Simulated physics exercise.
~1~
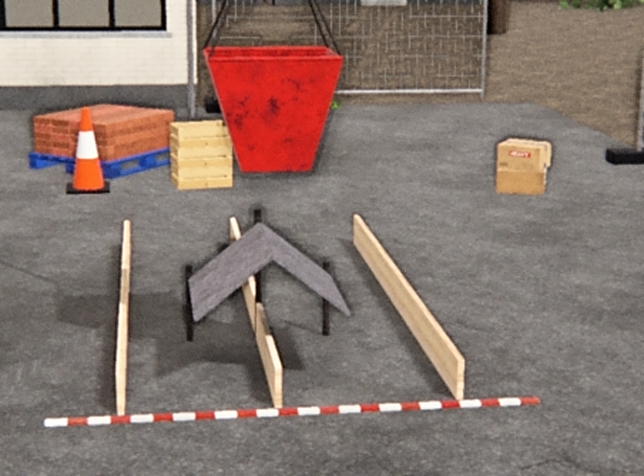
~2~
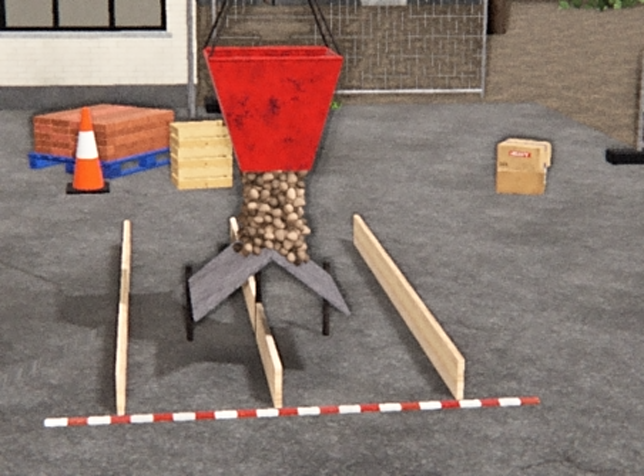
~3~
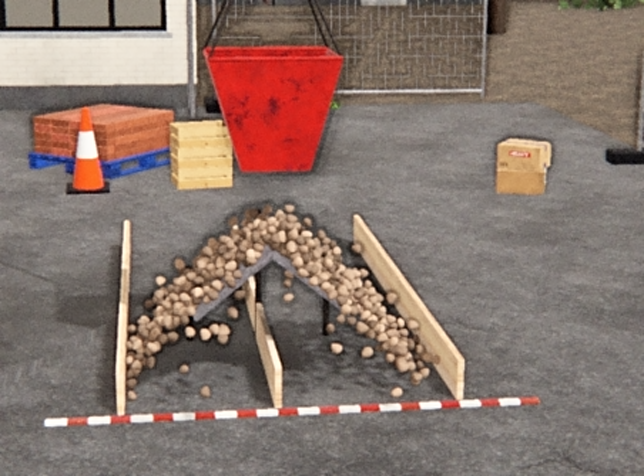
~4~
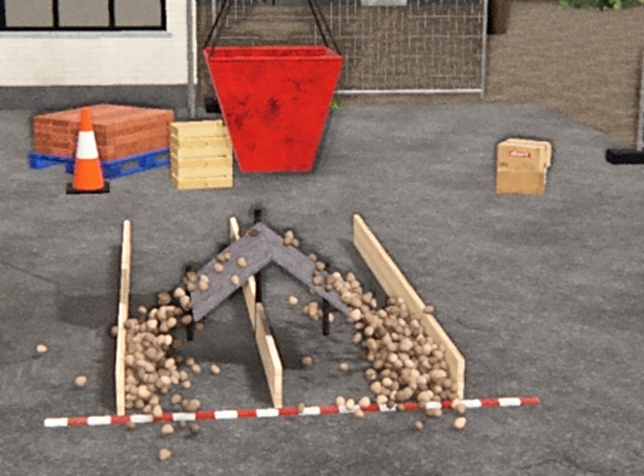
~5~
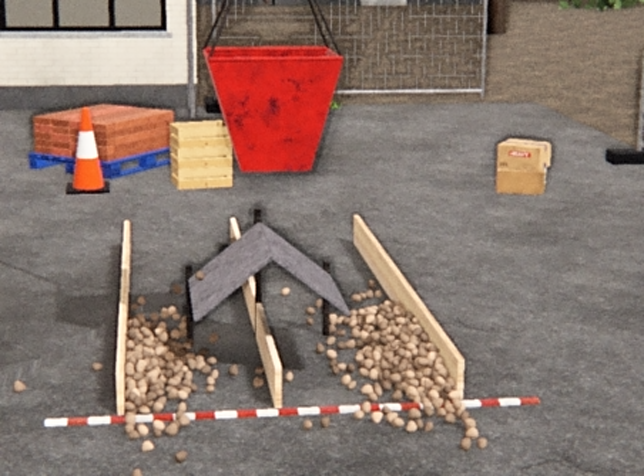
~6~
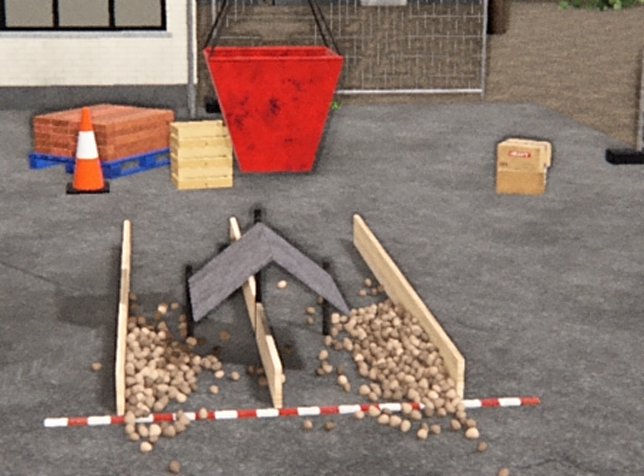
The clip opens on a red skip hanging still above a fixed, peaked grey plate, with three wooden boards standing on the paved ground and a red and white striped bar lying across the front. Round brown stones pour from the bottom of the skip onto the peak. The stream splits, and stones heap over the plate and tumble down both slopes. The plate gradually clears as they collect between the boards, a few rolling past the striped bar. Finally, two piles lie nearly settled, the right one larger than the left, beneath the empty skip.
